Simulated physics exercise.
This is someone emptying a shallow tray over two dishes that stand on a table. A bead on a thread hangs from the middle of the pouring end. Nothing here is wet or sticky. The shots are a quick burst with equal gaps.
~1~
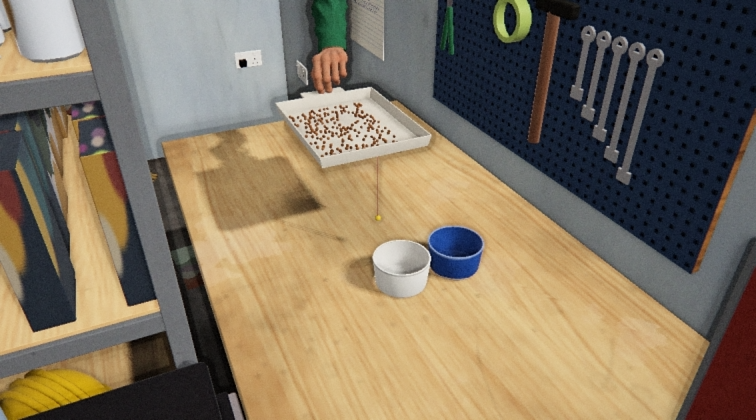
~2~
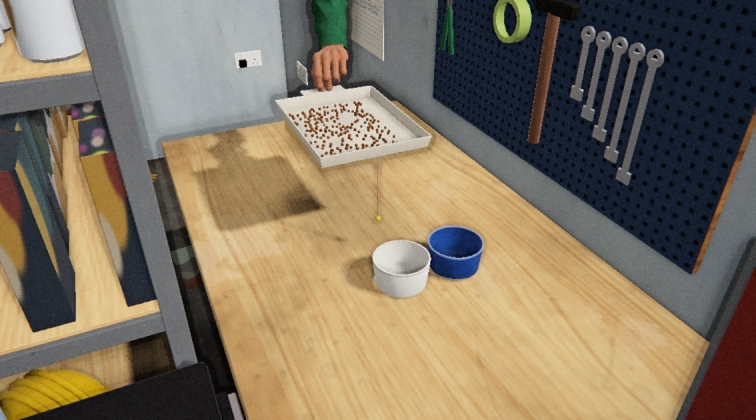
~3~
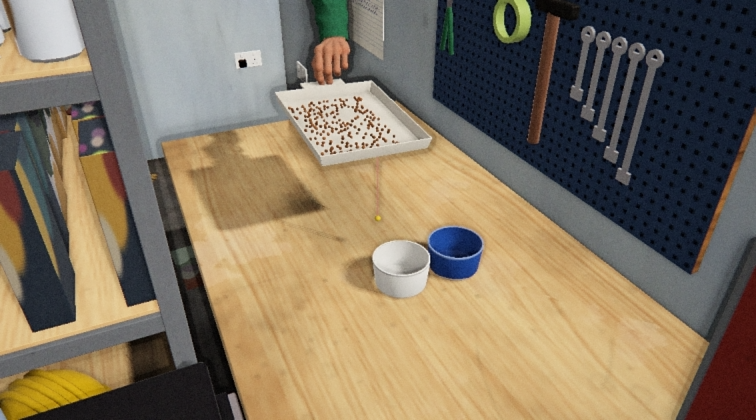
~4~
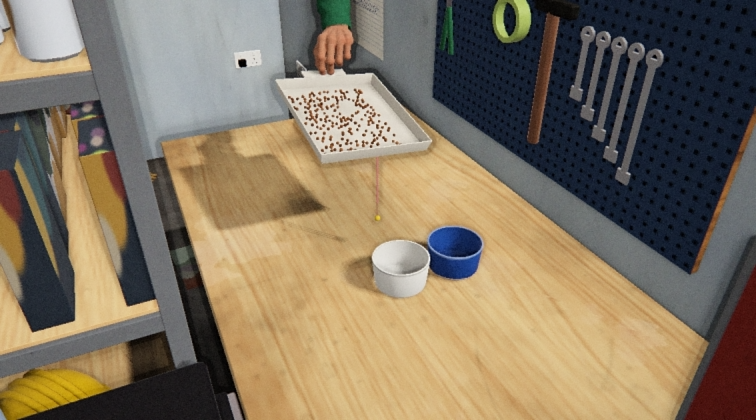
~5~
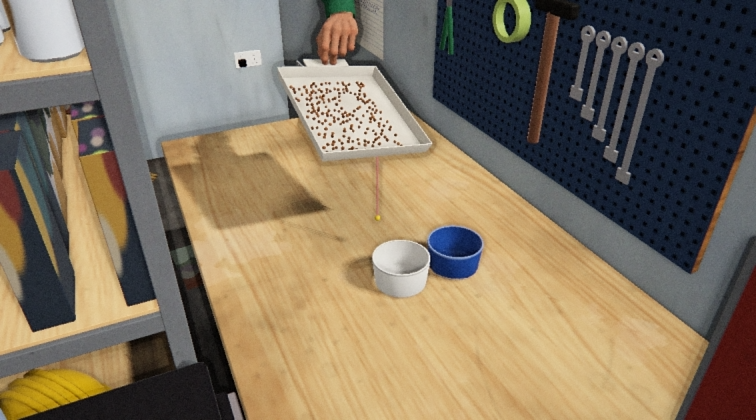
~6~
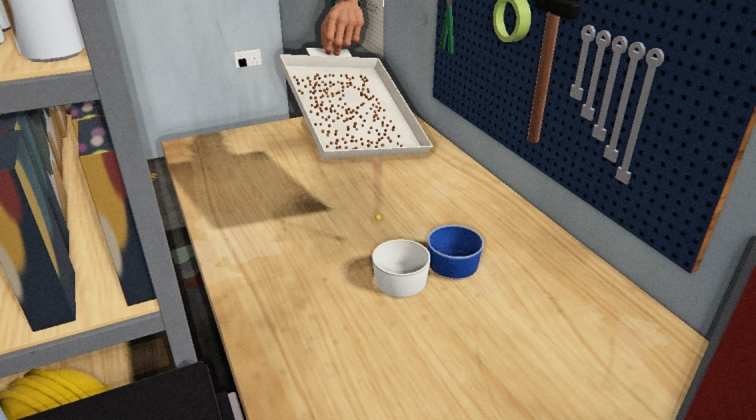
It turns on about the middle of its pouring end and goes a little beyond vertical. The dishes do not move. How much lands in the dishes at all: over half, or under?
They take only the smaller part between them.
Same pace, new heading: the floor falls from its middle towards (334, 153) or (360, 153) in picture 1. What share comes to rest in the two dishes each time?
Roughly 0 per cent, and 10 per cent.
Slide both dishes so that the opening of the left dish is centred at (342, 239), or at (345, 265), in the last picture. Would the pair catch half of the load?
The first try: The smaller part. The second: Below a half.
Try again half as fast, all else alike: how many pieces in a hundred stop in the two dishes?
It comes to 0 per cent or so.
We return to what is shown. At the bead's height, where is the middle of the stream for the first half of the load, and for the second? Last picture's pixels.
Around (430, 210) and then (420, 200).
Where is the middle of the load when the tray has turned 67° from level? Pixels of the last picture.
At about (412, 156).
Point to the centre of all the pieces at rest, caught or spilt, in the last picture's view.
Roughly at (436, 238).
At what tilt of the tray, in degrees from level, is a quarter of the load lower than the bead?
At some 80 degrees.
Just after the last frame, tray tipped steeply; the larger part on the tray; just a few in the right dish; roughly a quarter in the air.
A moment on, tray tipped past a quarter turn; roughly a quarter on the tray; about a tenth in the right dish; roughly half outside both; roughly a quarter in the air.
Further on, tray tipped past a quarter turn; about a tenth in the right dish; almost all outside both.
When it is over, tray tipped past a quarter turn; not one in the left dish; about a tenth in the right dish; almost all outside both.
